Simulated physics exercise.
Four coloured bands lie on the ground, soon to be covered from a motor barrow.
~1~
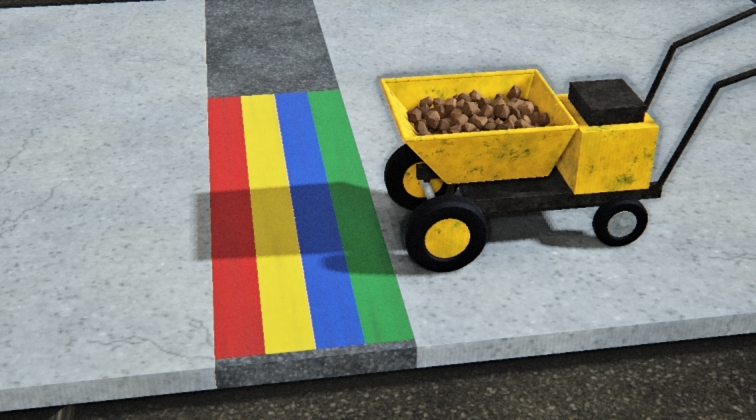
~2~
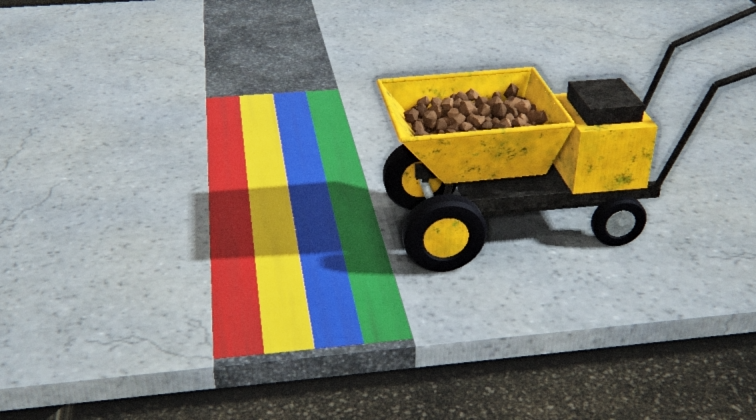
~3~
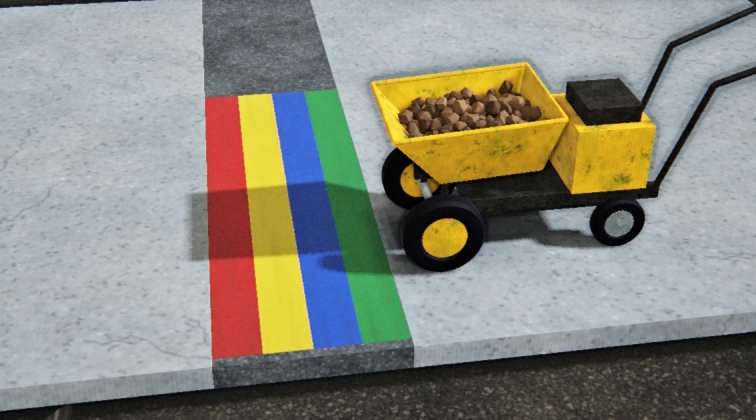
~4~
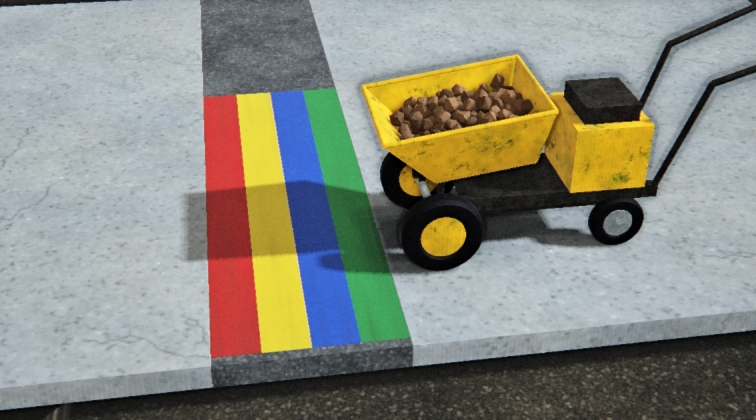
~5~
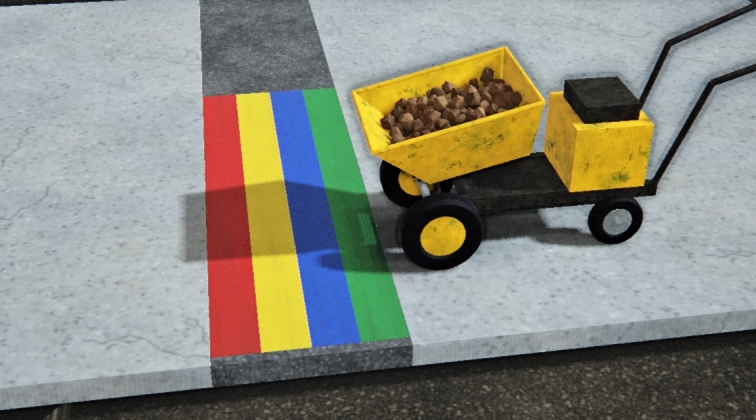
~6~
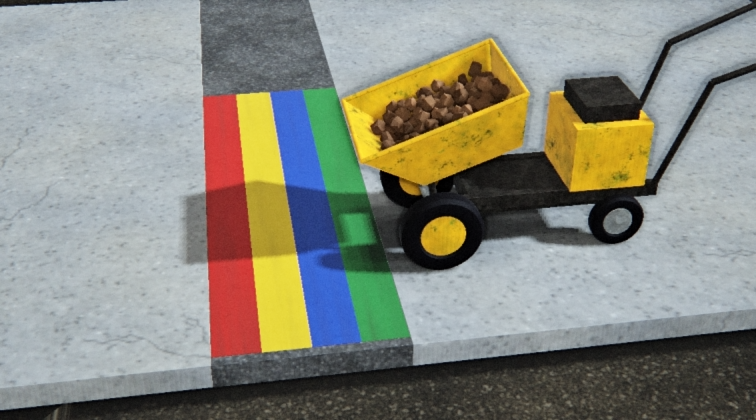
Yellow skip of brown clods on a motor barrow tilting gradually leftward toward red, yellow, blue and green bands on the ground.
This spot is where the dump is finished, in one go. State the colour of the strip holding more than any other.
It is yellow.
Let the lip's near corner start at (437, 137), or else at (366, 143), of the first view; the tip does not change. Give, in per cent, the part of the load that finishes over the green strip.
Roughly 0 and 0 percent respectively.
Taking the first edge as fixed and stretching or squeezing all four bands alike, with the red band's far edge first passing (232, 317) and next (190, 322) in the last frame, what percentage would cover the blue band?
About 10 per cent first, then about 20 per cent.
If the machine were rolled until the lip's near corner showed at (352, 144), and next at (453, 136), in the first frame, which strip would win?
That red strip for the first spot, blue for the second.
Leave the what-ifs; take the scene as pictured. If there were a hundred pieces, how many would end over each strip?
In per cent, approximately: Green 0, blue 15, yellow 35, red 20.
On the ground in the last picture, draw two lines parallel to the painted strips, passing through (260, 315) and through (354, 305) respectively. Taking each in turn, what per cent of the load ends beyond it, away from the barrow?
Close to 40 per cent, then close to 80 per cent.
Shortly afterwards, skip tipped steeply; the whole lot in the skip.
Next, skip tipped right over; near two thirds in the skip; a little over the blue strip; near a quarter over the yellow strip; only a few over the red strip.
Some moments later, skip tipped right over; near a quarter in the skip; a little over the blue strip; near a third over the yellow strip; near a quarter over the red strip; a little off the paint.
In the end, skip tipped right over; near a quarter in the skip; none at all over the green strip; a little over the blue strip; near a third over the yellow strip; near a quarter over the red strip; a little off the paint.
